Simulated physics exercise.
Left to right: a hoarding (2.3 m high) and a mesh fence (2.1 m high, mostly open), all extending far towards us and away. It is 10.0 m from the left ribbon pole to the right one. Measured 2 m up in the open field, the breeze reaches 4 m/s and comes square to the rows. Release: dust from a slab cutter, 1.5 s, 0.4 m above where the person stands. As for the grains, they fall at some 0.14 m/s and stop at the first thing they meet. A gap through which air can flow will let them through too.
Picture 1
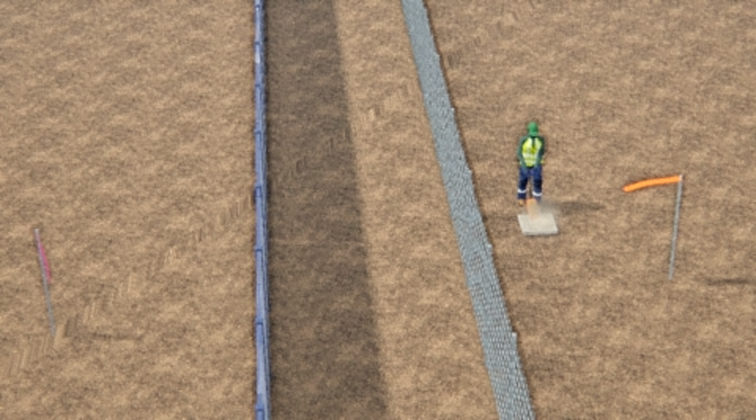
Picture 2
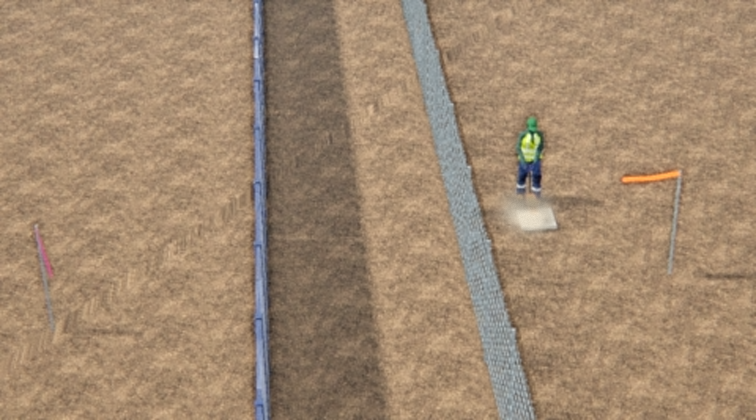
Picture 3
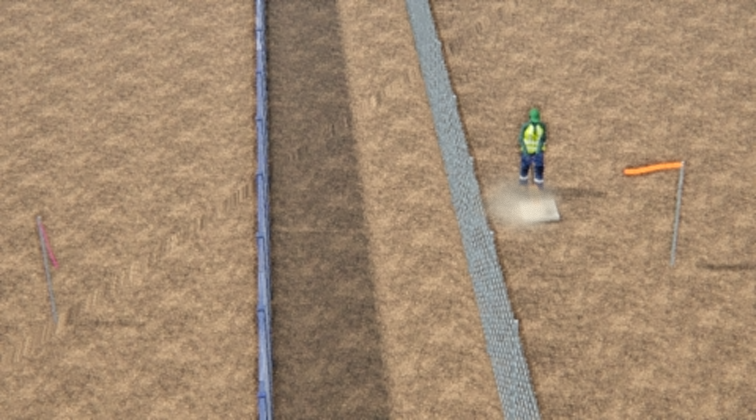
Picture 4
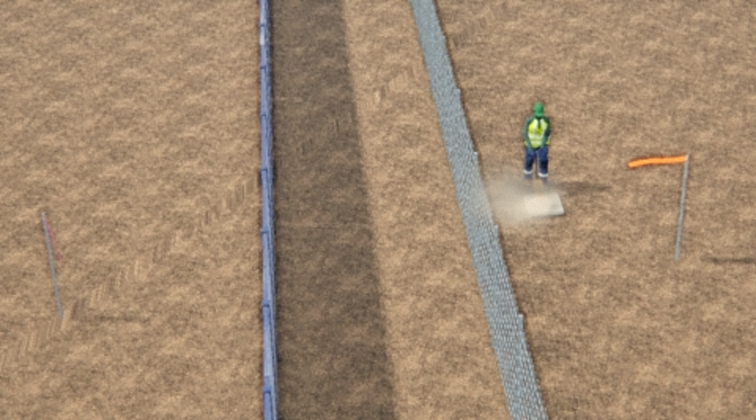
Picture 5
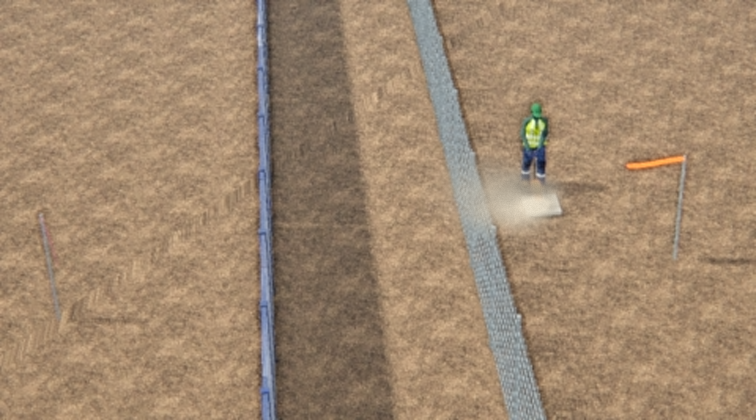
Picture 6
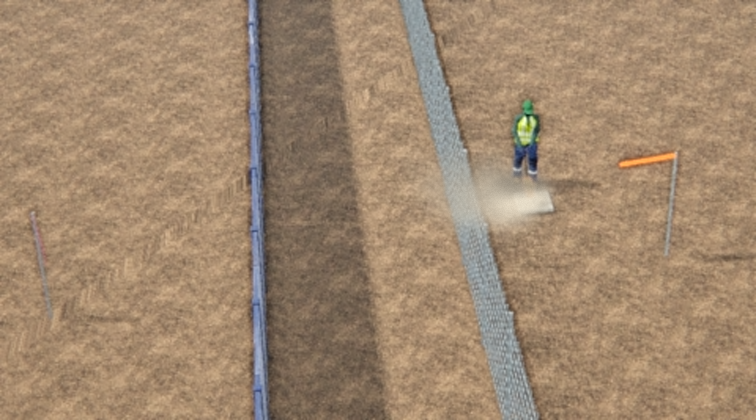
On bare brown ground, a worker in green helmet stands by a pale slab as dust spreads leftward across the mesh fence.
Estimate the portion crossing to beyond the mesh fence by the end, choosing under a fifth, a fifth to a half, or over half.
My estimate is over half.
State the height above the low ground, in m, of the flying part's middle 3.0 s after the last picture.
Middle height: Approx. 1.4 m.
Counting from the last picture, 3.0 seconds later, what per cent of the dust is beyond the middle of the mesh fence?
The share is about 70 percent.
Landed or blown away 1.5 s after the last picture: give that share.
Roughly 25 per cent.
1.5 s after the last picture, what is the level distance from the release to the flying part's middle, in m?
The distance is close to 2.0 m.
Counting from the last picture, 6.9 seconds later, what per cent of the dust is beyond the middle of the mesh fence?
I'd say roughly 75 %.
Then, 1.5 s after the last picture, 60 % is beyond the mesh fence; 27 % has touched down or left; the middle of what still flies is 0.5 m above the low ground, near (420, 195).
Then, 3.0 s after the last picture, 72 % is beyond the mesh fence; 44 % has touched down or left; the middle of what still flies is 1.3 m above the low ground, near (316, 160).
Then, 6.9 s after the last picture, 73 % is beyond the mesh fence; 56 % has touched down or left.
Then, 19.0 s after the last picture, 73 % is beyond the mesh fence; 93 % has touched down or left.
Then, 44.0 s after the last picture, 73 % is beyond the mesh fence; 100 % has touched down or left.
